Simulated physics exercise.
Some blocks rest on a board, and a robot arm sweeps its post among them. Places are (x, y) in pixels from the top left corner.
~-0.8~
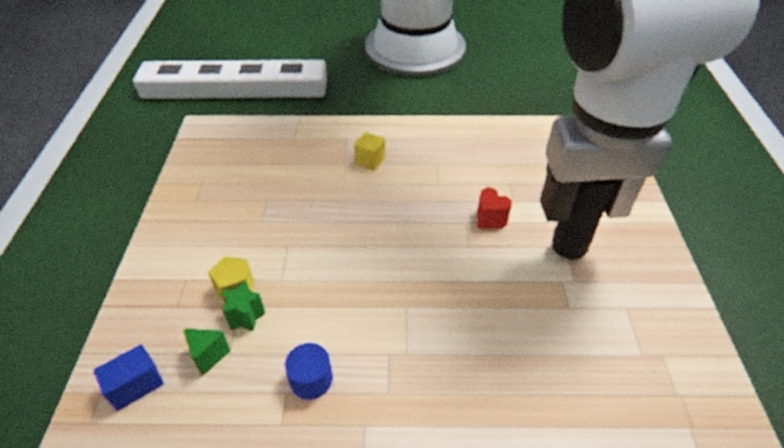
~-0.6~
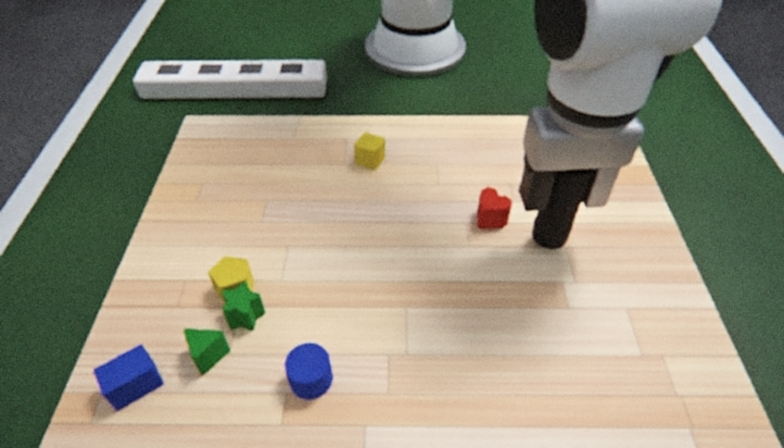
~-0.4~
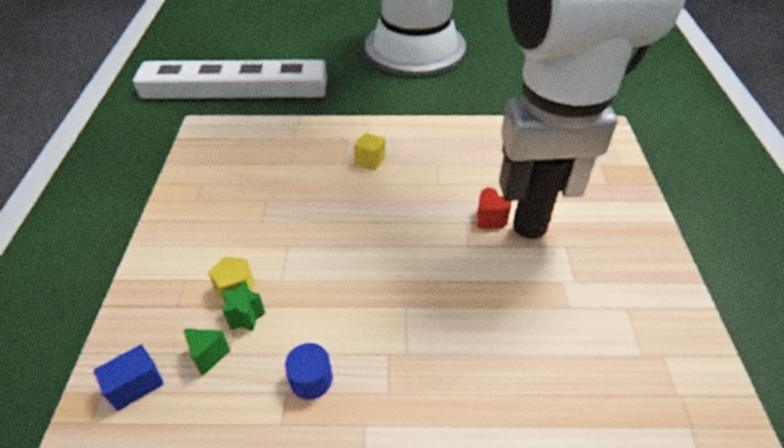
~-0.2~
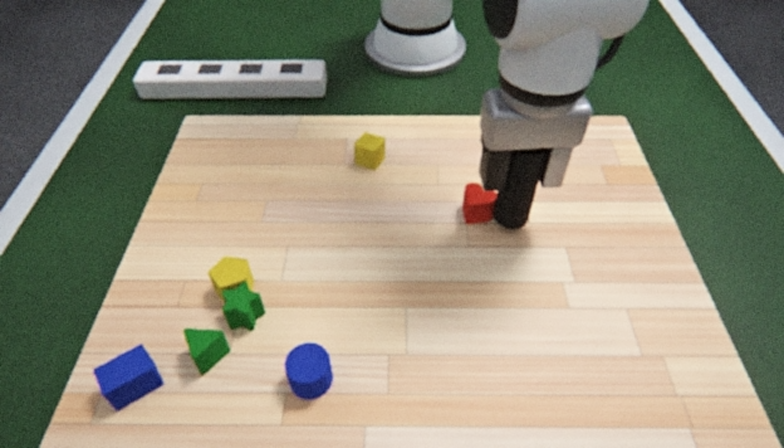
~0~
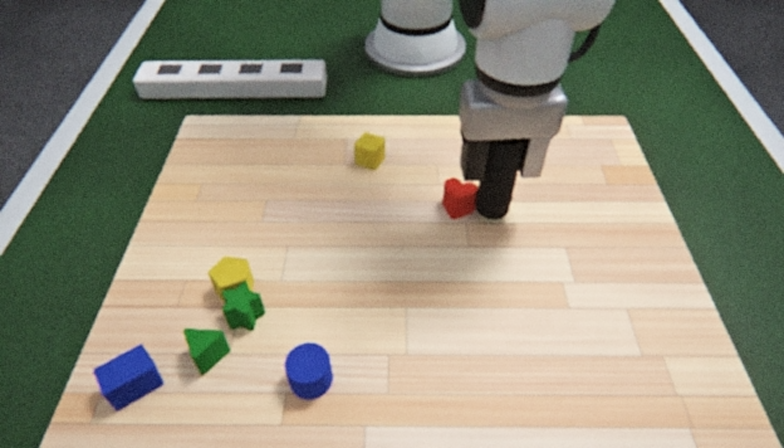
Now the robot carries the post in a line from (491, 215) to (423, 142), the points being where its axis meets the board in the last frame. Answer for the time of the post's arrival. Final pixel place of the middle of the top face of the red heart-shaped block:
For the centre of its top, I'd go with (442, 179).
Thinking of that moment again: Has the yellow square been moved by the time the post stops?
The answer is no.
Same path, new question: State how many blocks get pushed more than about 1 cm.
It should be one, as far as I can tell.
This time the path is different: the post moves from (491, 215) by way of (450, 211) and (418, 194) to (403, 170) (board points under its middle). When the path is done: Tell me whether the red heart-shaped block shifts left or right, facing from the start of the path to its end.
It goes left.
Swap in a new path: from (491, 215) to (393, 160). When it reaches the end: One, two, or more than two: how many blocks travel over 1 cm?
Going by the path, one block will move.
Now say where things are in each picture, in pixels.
Post tip (569, 247); block tops, yellow square (370, 141); red heart-shaped block (494, 199), in the first picture.
Post (549, 237); blocks unchanged, in the second picture.
Post (530, 227); blocks unchanged, in the third picture.
Post (511, 217); red heart-shaped block (479, 194), in the fourth picture.
Post (492, 208); yellow square (370, 141); red heart-shaped block (460, 188), in the fifth picture.
What follows on the original path. One third of the way, post (466, 181); red heart-shaped block (443, 179), turned 85° anticlockwise.
Two thirds of the way, post (444, 157); red heart-shaped block (442, 179), turned 90° anticlockwise.
At the end, post (424, 135); yellow square in place; red heart-shaped block (442, 179), turned 90° anticlockwise.
